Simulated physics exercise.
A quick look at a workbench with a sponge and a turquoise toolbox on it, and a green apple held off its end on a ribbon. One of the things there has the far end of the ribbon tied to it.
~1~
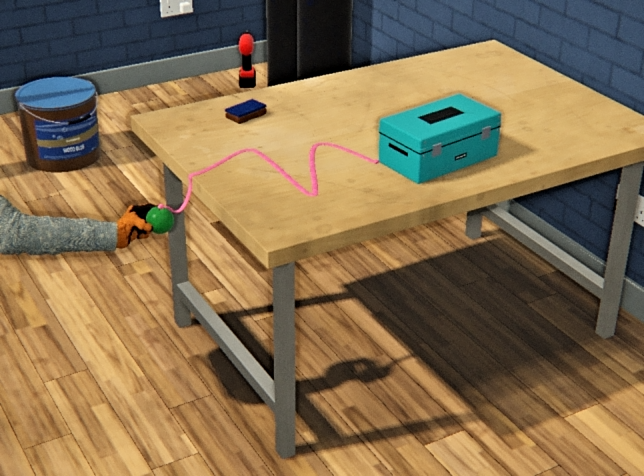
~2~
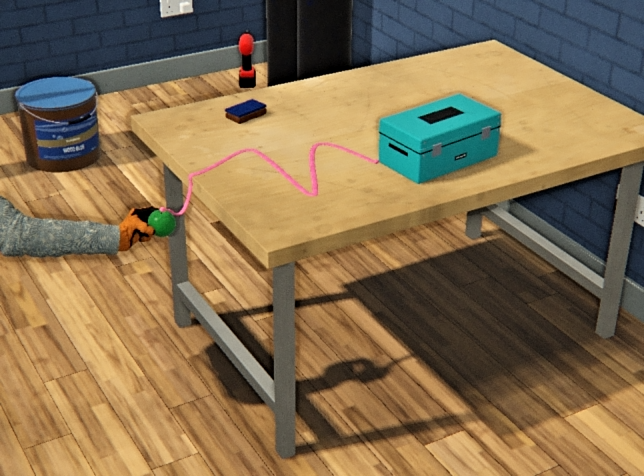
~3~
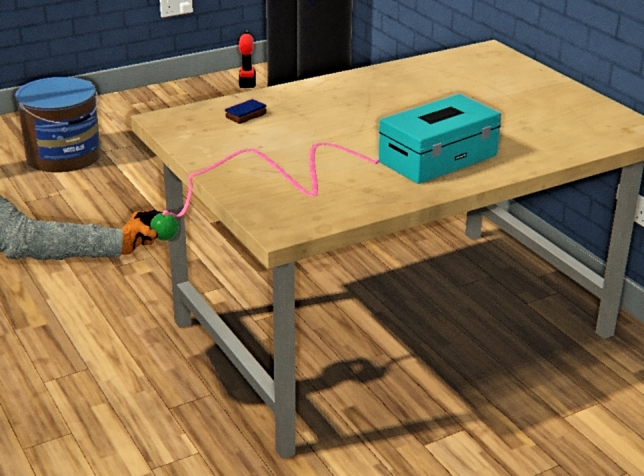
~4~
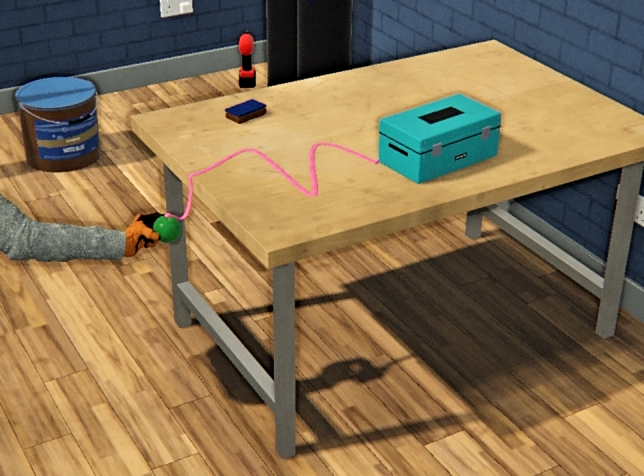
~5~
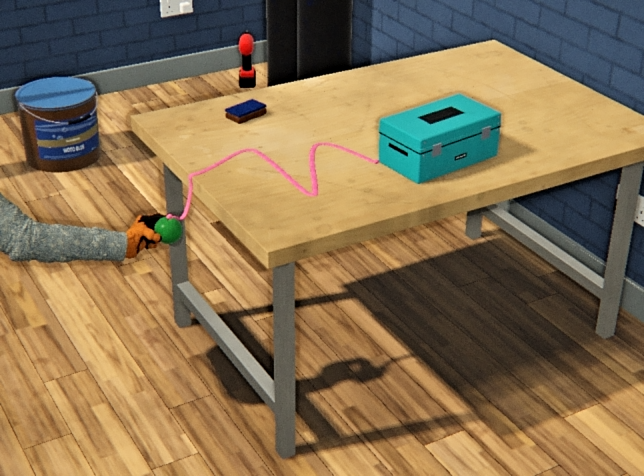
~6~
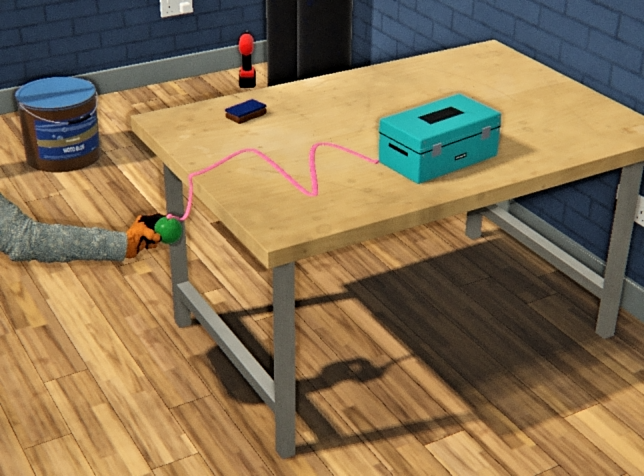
A gloved hand held a green ball on a slack pink ribbon off the left end of a workbench and moved it slightly right and down, while the turquoise toolbox tied to it stayed still.
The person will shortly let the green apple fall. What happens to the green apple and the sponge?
The green apple goes all the way down; the sponge stays put.
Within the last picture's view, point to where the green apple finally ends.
Resting place: Roughly (185, 397).
Then, 0.66 s later than the last view, apple on the floor near (184, 397); toolbox as before; sponge as before.
Finally, apple on the floor near (185, 397); toolbox as before; sponge as before. The green apple drops all the way and the sponge stays on top.
